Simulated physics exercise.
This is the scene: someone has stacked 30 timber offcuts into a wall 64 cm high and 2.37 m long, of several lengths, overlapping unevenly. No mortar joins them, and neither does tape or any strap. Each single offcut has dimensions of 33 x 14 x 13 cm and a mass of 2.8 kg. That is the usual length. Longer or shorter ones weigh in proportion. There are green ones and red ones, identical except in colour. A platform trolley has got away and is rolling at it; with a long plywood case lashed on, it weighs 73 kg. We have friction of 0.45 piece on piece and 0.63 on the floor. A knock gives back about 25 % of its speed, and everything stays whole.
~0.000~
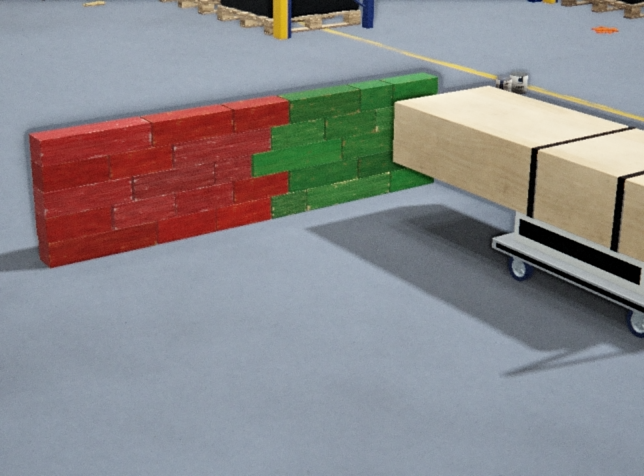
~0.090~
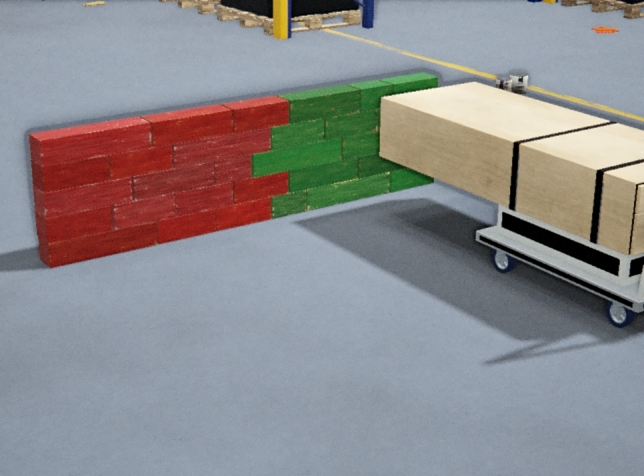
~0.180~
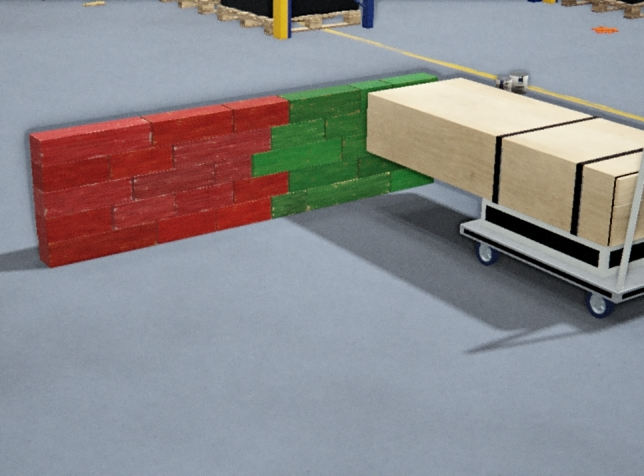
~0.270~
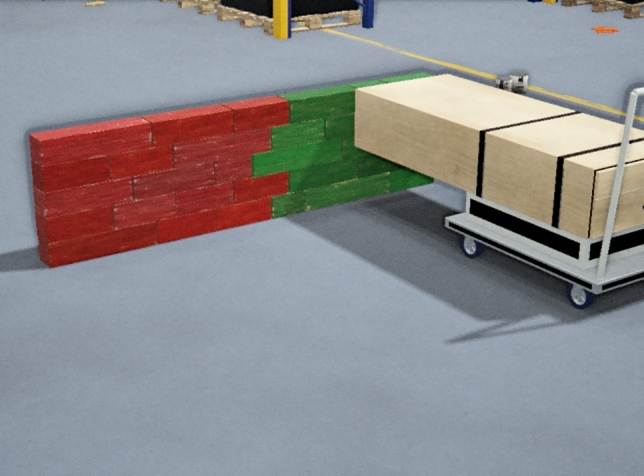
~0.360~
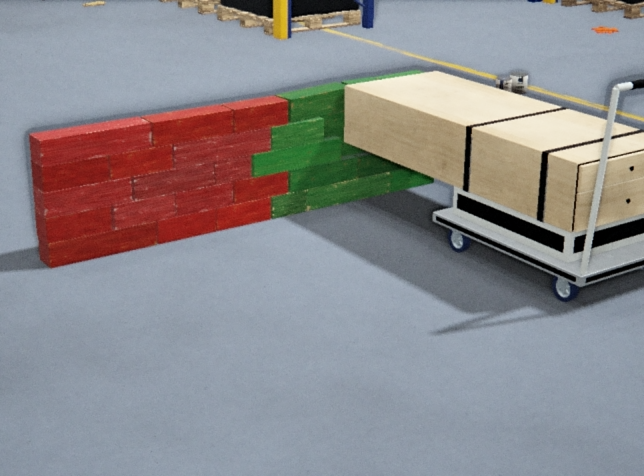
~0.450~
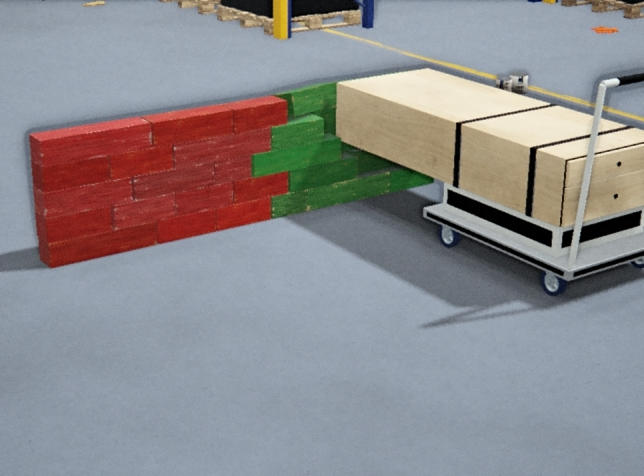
A platform trolley carrying a long strapped wooden case rolled leftward up to a low wall of red and green blocks, and the case's end pushed into the green part, shifting some blocks slightly.
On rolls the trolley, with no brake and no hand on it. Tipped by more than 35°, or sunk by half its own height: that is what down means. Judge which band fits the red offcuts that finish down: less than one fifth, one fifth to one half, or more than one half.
The band is less than one fifth.
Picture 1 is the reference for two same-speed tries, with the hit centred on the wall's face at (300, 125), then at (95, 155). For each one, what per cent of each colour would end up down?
Down by colour - red: 20%, then 70%; green: 70%, then 0%.
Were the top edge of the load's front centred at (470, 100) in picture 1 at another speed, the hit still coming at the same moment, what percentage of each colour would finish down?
Down at the end: Red 0 per cent, green 60 per cent.
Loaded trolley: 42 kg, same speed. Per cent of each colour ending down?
Down at the end: Red 0 per cent, green 50 per cent.
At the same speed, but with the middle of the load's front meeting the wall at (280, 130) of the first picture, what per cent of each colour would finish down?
The red ones would be 20 per cent down and the green ones 40 per cent.
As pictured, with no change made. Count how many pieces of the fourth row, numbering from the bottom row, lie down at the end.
The number that finish down is 2.
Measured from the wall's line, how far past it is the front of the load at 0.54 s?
Reading: Approx. 20 cm past the line.
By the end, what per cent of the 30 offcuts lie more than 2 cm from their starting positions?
I get 35 %.
After 0.54 s, load 19 cm past the wall's line, still rolling; none of the 16 red offcuts down (1 of 30 in all colours); top red offcut unmoved; top green offcut leaning 27°.
After 0.70 s, load 31 cm past the wall's line, still rolling; none of the 16 red offcuts down (8 of 30 in all colours); top red offcut unmoved; top green offcut leaning 57°, 22 cm lower.
After 1.20 s, load 67 cm past the wall's line, still rolling; none of the 16 red offcuts down (8 of 30 in all colours); top red offcut unmoved; top green offcut leaning 22°, 48 cm lower.
At rest (2.2 s), load 94 cm past the wall's line, stopped; none of the 16 red offcuts down (8 of 30 in all colours); top red offcut unmoved; top green offcut on its side. That is 0 per cent. As the last picture would show them, middles, top red offcut near (92, 141), top green offcut near (130, 177).
